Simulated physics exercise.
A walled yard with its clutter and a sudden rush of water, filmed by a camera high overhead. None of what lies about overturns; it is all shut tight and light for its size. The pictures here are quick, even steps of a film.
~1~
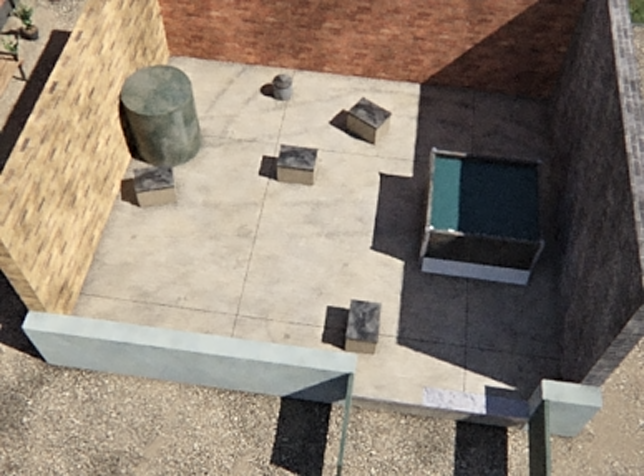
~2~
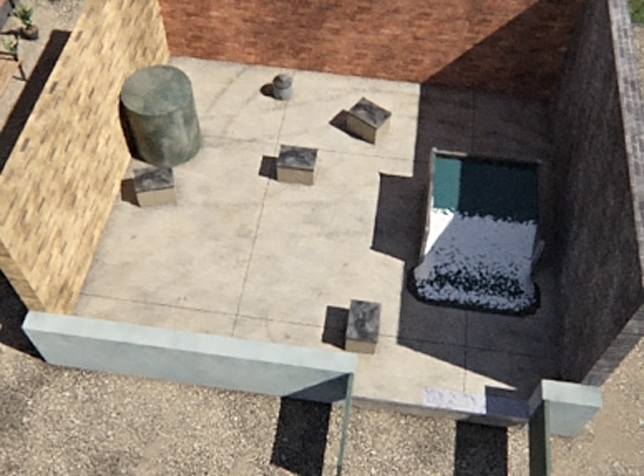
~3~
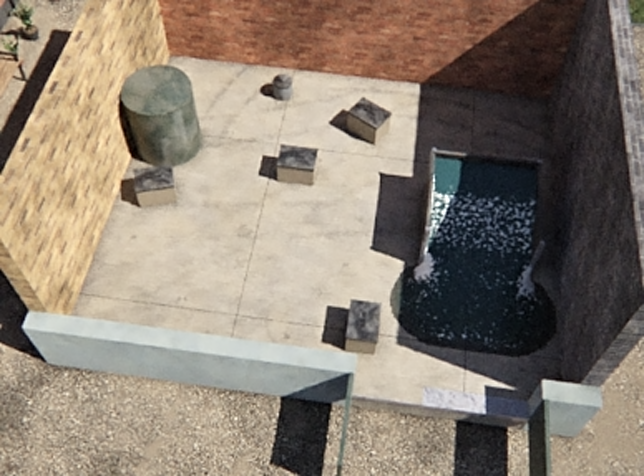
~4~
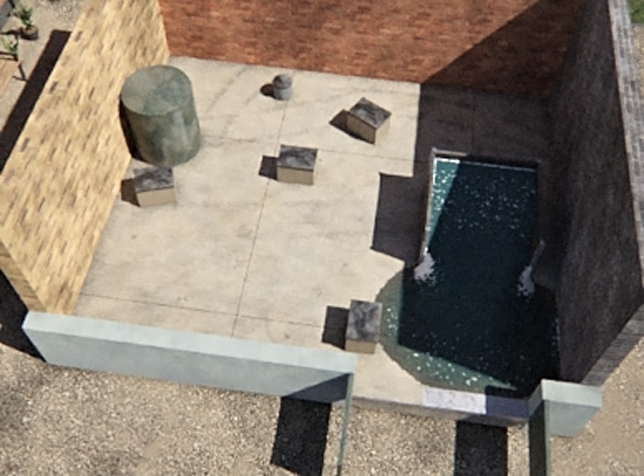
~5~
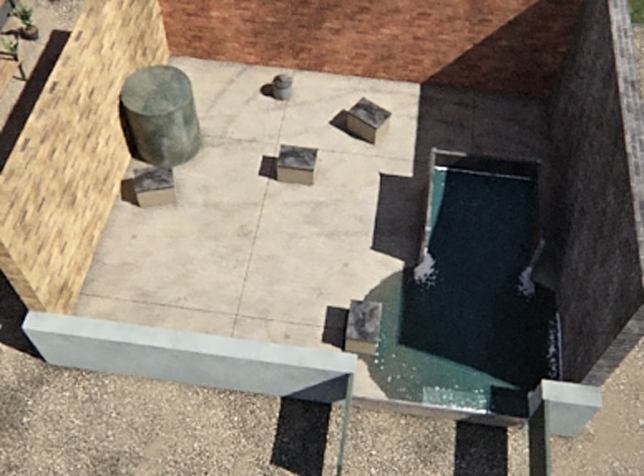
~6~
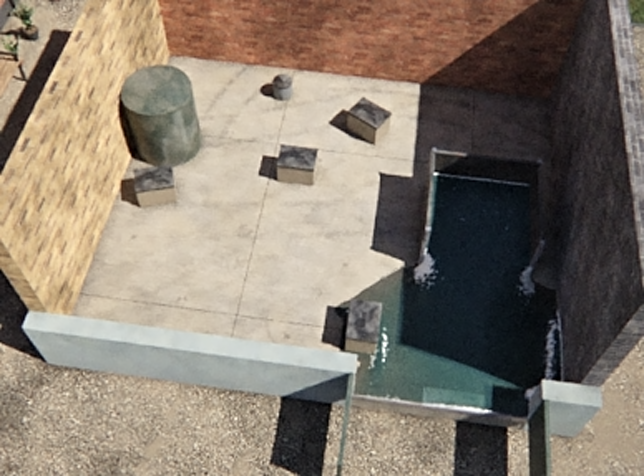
Water bursts from a dark-rimmed teal tank at the right of a walled concrete yard, seen from high overhead by a still camera. A green drum stands by the tan brick wall at left, with grey-topped boxes and a small grey pail spread about before a red brick wall. The water pours out frothing white, then spreads dark across the near right corner, around the nearest box, while the objects stay put.
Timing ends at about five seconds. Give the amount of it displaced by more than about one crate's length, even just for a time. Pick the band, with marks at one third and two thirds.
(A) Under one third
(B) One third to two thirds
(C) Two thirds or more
A, under one third.
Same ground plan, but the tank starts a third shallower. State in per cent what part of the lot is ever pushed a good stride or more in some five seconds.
Near 0 % of the lot.
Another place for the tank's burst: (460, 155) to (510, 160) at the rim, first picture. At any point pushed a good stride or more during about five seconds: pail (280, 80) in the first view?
From what the pictures show, it travelled at least that.
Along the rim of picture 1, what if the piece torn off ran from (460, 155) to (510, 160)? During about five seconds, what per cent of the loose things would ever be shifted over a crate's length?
About 20 %.
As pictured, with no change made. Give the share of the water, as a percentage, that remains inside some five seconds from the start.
Roughly 28 in a hundred.
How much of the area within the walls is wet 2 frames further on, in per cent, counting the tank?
Wet share: Around 20 %.
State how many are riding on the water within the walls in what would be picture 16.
0.
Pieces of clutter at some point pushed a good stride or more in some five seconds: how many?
So the number is 0.
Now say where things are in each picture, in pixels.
The first picture shows a pail at (282, 81) rests on the ground; a chest at (364, 320) rests on the ground; 0 of 5 have shifted.
The second picture shows a pail at (282, 81), on the bottom; a chest at (364, 320) rests on the ground; 0 of 5 have shifted.
The third picture shows a pail at (282, 81), on the bottom; a chest at (364, 320) rests on the ground; 0 of 5 have shifted.
The fourth picture shows a pail at (282, 81) rests on the ground; a chest at (364, 320) rests on the ground; 0 of 5 have shifted.
The fifth picture shows a pail at (282, 81) rests on the ground; a chest at (364, 320) rests on the ground; 0 of 5 have shifted.
The sixth picture shows a pail at (282, 81) rests on the ground; a chest at (364, 320), on the bottom; 0 of 5 have shifted.
A moment on, 0 of 5 are well off their spots; 0 afloat.
Next, 0 of 5 are well off their spots; 0 afloat.
Later, 0 of 5 are well off their spots; 0 afloat.
In the end, 0 of 5 are well off their spots, and 0 have been at some point; 0 afloat.
